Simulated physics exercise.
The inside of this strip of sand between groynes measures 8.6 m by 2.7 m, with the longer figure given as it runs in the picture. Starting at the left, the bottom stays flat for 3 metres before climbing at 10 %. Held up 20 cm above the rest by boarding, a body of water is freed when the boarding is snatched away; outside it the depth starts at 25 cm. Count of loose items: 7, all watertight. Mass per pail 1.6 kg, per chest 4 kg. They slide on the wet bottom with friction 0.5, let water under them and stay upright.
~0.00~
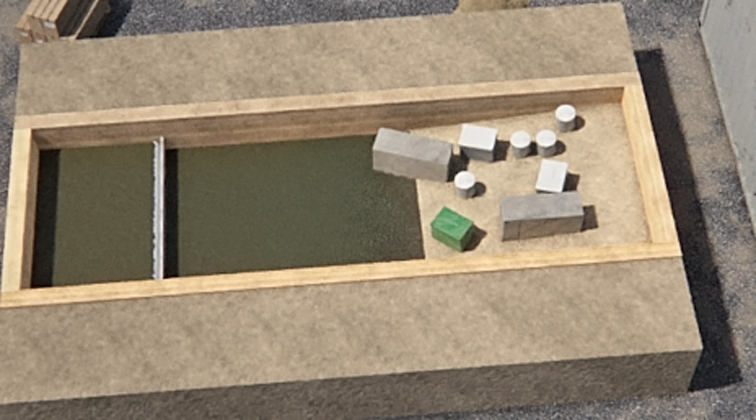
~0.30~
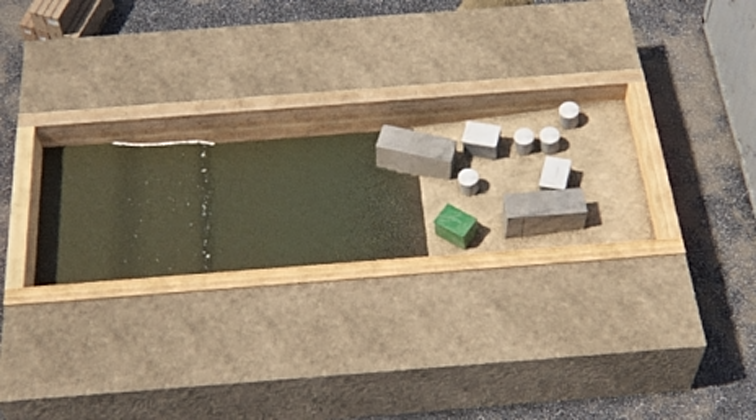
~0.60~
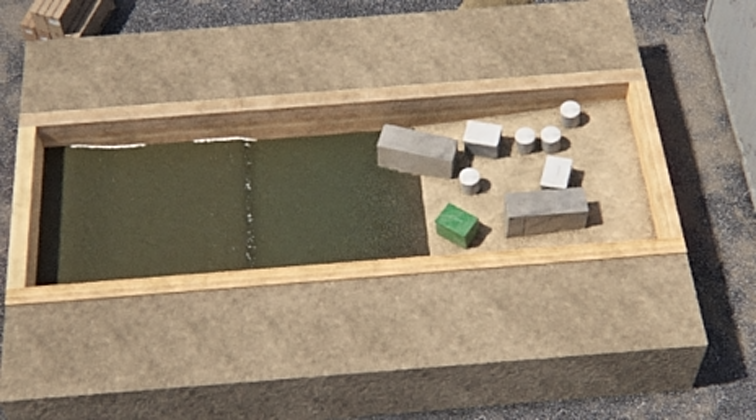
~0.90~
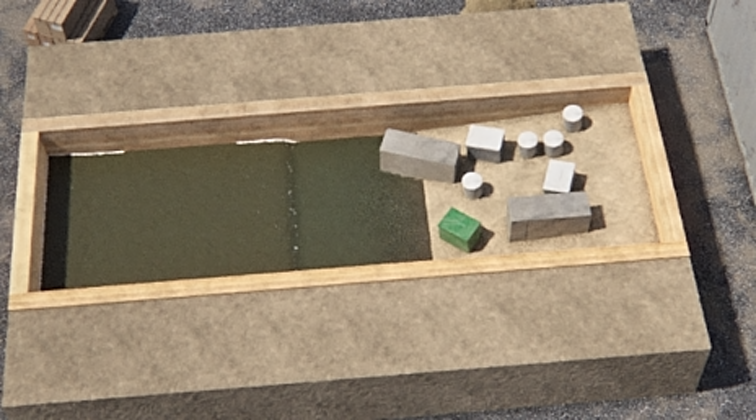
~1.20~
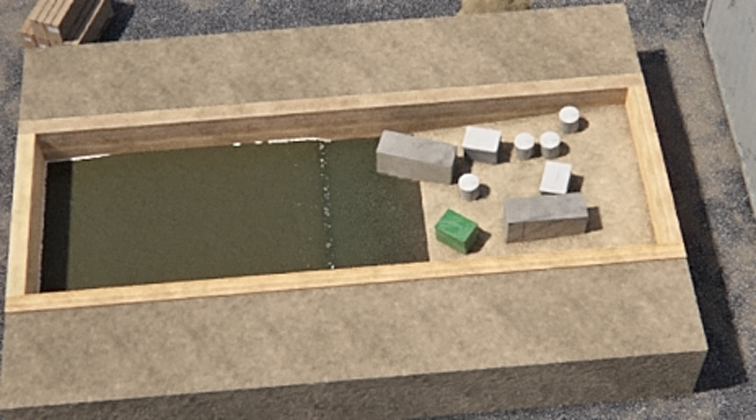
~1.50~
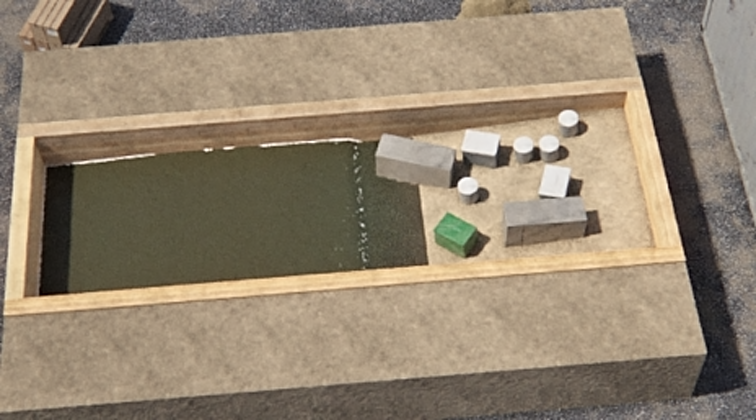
In a wood-edged strip of sand, the thin board across the dark water at the left vanished, and a low ripple travelled right toward the blocks and green chest, which all stayed put.
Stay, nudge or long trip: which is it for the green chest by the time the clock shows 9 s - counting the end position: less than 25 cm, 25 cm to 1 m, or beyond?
By then the green chest has drifted a long distance.
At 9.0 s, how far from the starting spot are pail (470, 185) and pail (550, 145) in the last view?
They sit 30 cm and 5 cm away, in the order given.
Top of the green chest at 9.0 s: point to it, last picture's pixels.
Estimated top position: Near (329, 180).
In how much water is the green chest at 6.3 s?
Depth: About 5 cm.
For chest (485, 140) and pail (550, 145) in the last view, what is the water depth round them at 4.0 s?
Some 6 cm at the first, some 0 cm at the second.
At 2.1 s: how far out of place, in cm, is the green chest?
0 cm, give or take.
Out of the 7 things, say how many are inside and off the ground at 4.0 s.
At that moment it comes to 2.
After 2.1 s the green chest is near (458, 228), 0.0 m from its start, aground; 0 afloat.
After 4.0 s the green chest is near (486, 212), 0.4 m from its start, afloat; 2 afloat.
After 6.3 s the green chest is near (378, 190), 1.3 m from its start, afloat; 3 afloat.
After 9.0 s the green chest is near (329, 180), 2.0 m from its start, afloat; 3 afloat.
